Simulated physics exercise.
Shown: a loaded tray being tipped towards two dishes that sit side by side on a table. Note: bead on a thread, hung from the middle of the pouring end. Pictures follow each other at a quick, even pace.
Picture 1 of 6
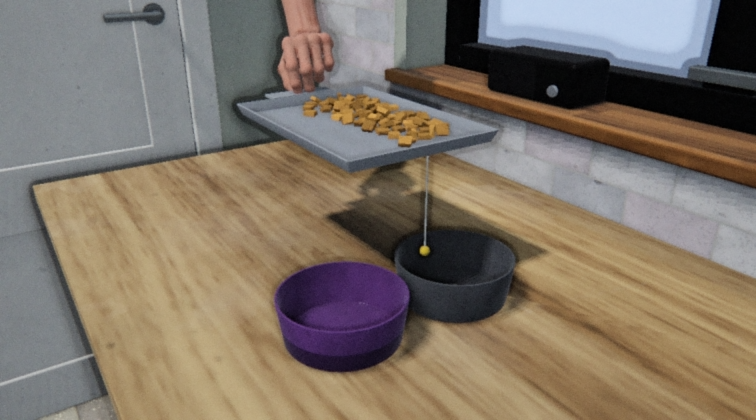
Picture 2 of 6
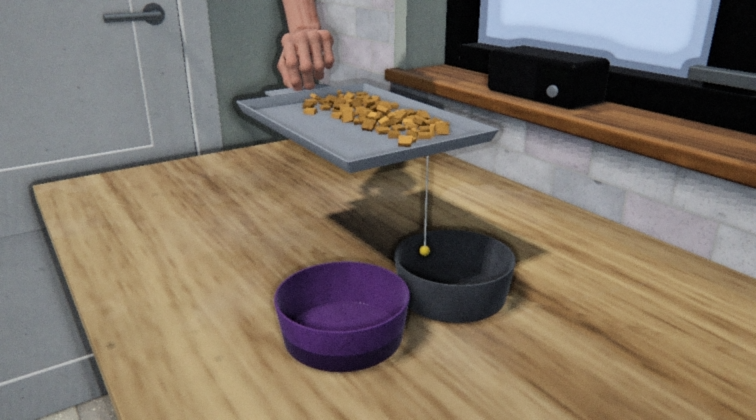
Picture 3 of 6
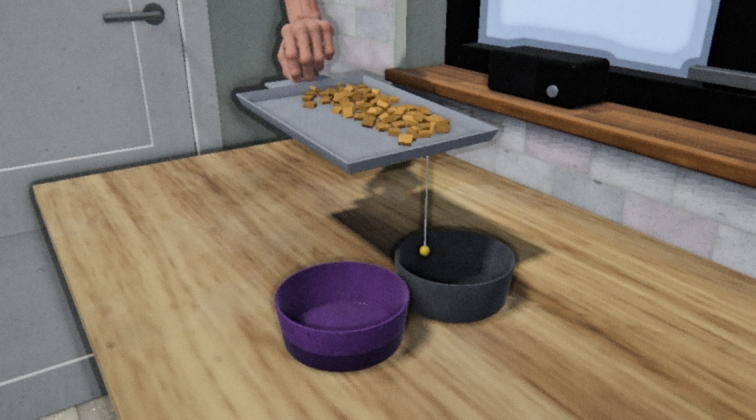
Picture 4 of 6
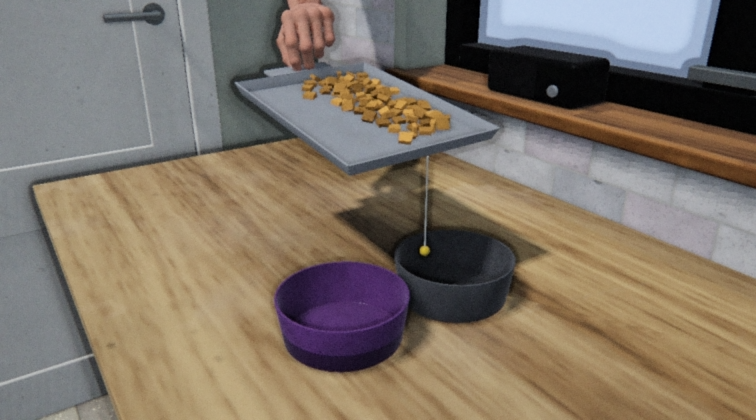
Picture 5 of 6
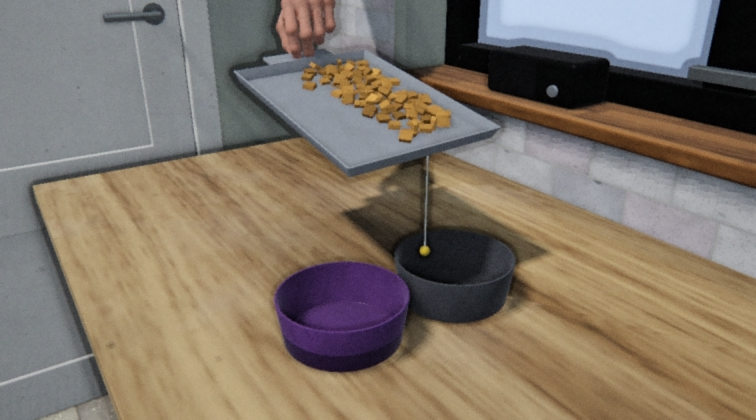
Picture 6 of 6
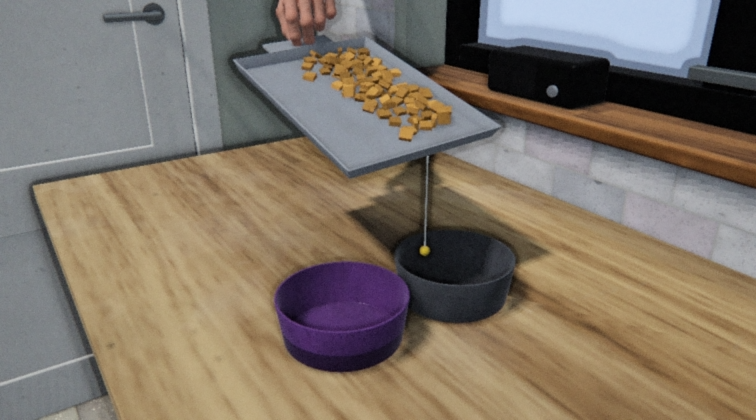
A hand tilted a gray tray of golden-brown cereal squares, gradually raising its back end, while a yellow bead hung from the front edge above two empty bowls, one purple and one black.
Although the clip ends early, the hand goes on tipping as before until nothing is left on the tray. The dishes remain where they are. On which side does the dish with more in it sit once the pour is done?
On the left side.
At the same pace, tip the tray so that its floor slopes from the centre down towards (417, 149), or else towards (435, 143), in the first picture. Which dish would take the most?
Results - the dish on the right side first, the dish on the right side second.
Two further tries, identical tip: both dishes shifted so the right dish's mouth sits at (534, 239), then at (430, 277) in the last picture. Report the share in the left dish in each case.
Close to 50 in a hundred, then close to 20 in a hundred.
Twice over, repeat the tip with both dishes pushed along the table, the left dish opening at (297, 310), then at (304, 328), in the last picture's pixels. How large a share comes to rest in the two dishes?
Around 70 percent the first time, around 70 percent the second.
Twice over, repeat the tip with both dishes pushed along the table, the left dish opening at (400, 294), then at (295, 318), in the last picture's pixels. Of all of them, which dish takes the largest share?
Case one: The dish at left. Case two: The dish at right.
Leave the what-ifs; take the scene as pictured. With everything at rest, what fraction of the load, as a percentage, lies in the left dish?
It comes to around 50 per cent of the load.
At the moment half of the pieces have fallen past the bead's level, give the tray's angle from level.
Near 75 degrees.
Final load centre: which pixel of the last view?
The centre comes to rest near (377, 336).
Soon, tray tipped steeply; about two thirds on the tray; a stray few in the right dish; a stray few outside both; about a quarter in the air.
A while on, tray tipped past a quarter turn; about a quarter on the tray; about a third in the left dish; a small part in the right dish; about a quarter outside both; a small part in the air.
Towards the end, tray tipped past a quarter turn; about half in the left dish; about a quarter in the right dish; about a quarter outside both.
Finally, tray tipped past a quarter turn; about half in the left dish; about a quarter in the right dish; about a quarter outside both.
